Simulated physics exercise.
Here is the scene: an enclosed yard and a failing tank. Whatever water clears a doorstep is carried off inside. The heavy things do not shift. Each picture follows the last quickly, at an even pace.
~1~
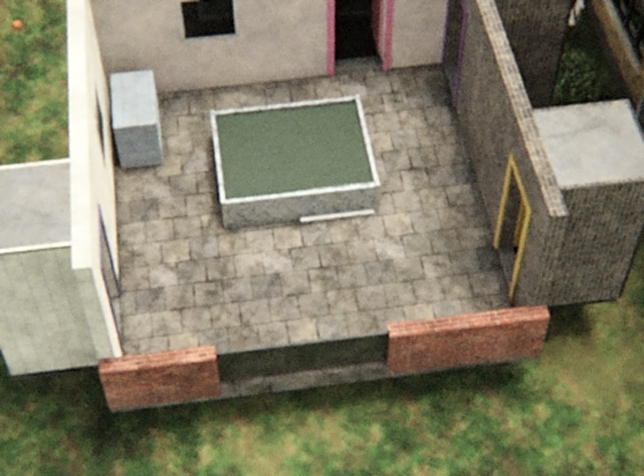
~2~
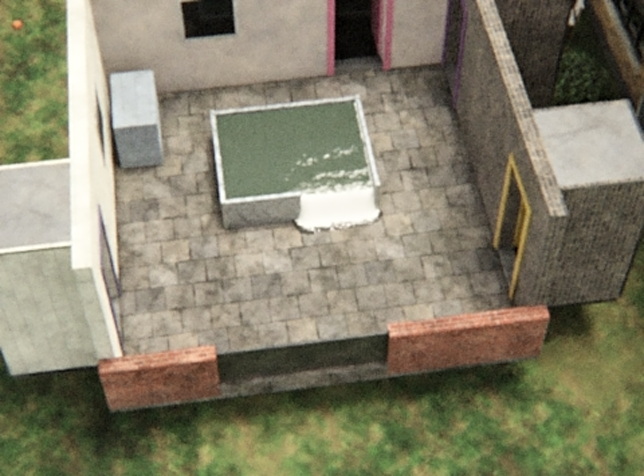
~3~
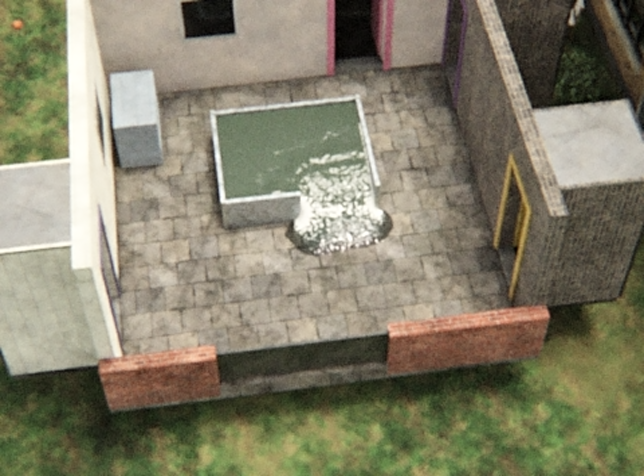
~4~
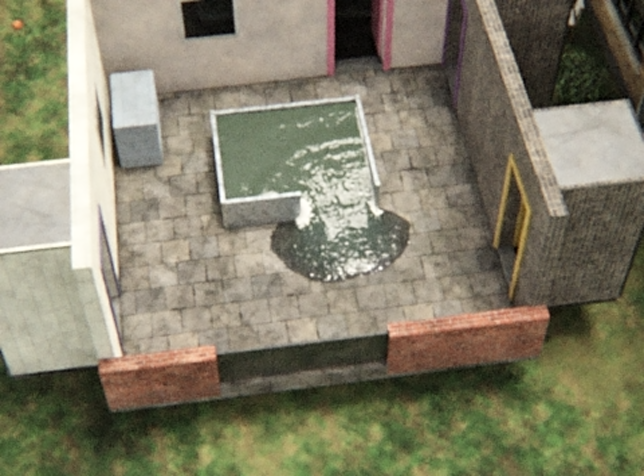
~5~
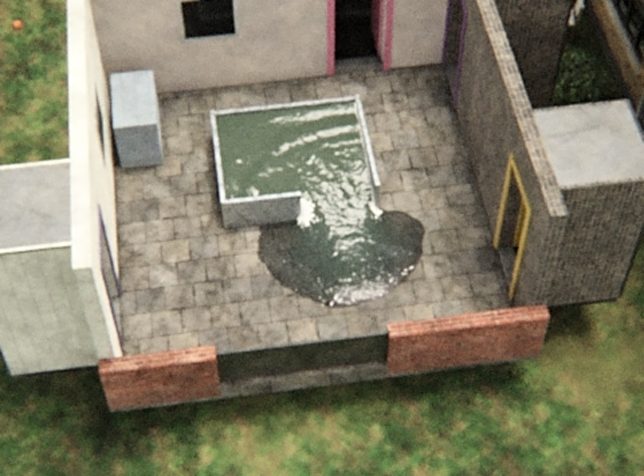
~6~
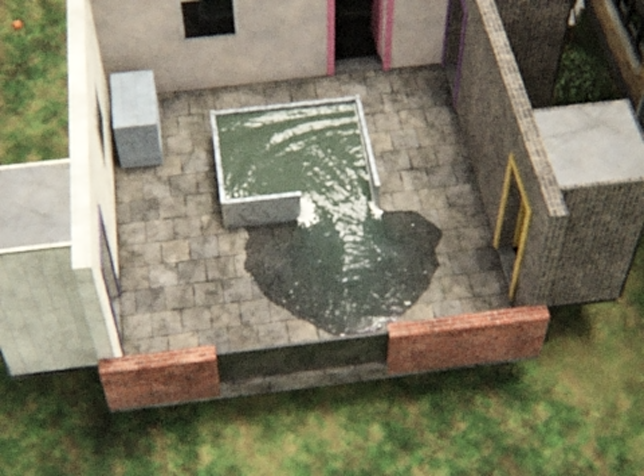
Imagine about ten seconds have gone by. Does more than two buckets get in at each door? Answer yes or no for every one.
Purple door: No, pink door: No, yellow door: Yes, blue door: Yes.
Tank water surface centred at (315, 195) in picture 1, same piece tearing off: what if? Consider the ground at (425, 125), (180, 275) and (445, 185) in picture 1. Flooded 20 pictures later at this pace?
Going through them in turn: Waterlogged, waterlogged and waterlogged.
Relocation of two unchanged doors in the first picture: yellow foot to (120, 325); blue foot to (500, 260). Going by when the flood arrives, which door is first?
That'd be the blue door.
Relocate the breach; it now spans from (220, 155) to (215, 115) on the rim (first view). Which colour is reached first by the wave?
My answer is the blue-painted one.
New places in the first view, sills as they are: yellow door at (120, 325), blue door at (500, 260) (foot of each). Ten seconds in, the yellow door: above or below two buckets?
Well, the yellow one simply runs past it.
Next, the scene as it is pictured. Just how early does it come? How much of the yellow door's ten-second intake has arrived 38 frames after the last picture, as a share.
That share would be near 75 %.
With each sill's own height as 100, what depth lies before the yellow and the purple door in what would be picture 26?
Depth ratios, approx.: 210 and 0 percent.
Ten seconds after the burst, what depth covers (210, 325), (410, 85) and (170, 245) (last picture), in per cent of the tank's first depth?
About 10 per cent, then 10 per cent, then 8 per cent.
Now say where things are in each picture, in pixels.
The water tank at (293, 151) is whole and still, in the first picture.
The front is at (300, 224), out from the gap at (338, 204), in the second picture.
The front is at (312, 250), out from the gap at (338, 206), in the third picture.
Water pours out at (338, 206) and has run to (324, 276), in the fourth picture.
The front is at (332, 301), out from the gap at (338, 207), in the fifth picture.
The front is at a hidden place, out from the gap at (338, 206), in the sixth picture.
A moment on, water covers 25 % of the floor; the purple door not reached, the pink door not reached, the yellow door not reached, the blue door not reached.
Next, water covers 35 % of the floor; the purple door not reached, the pink door not reached, the yellow door under two buckets in, the blue door not reached.
Then, water covers 45 % of the floor; the purple door not reached, the pink door not reached, the yellow door over two buckets in, the blue door under two buckets in.
Later, water covers 80 % of the floor; the purple door wet at the sill, nothing in, the pink door wet at the sill, nothing in, the yellow door far over two buckets in, the blue door over two buckets in.
In the end, water covers 100 % of the floor; the purple door wet at the sill, nothing in, the pink door wet at the sill, nothing in, the yellow door far over two buckets in, the blue door far over two buckets in.
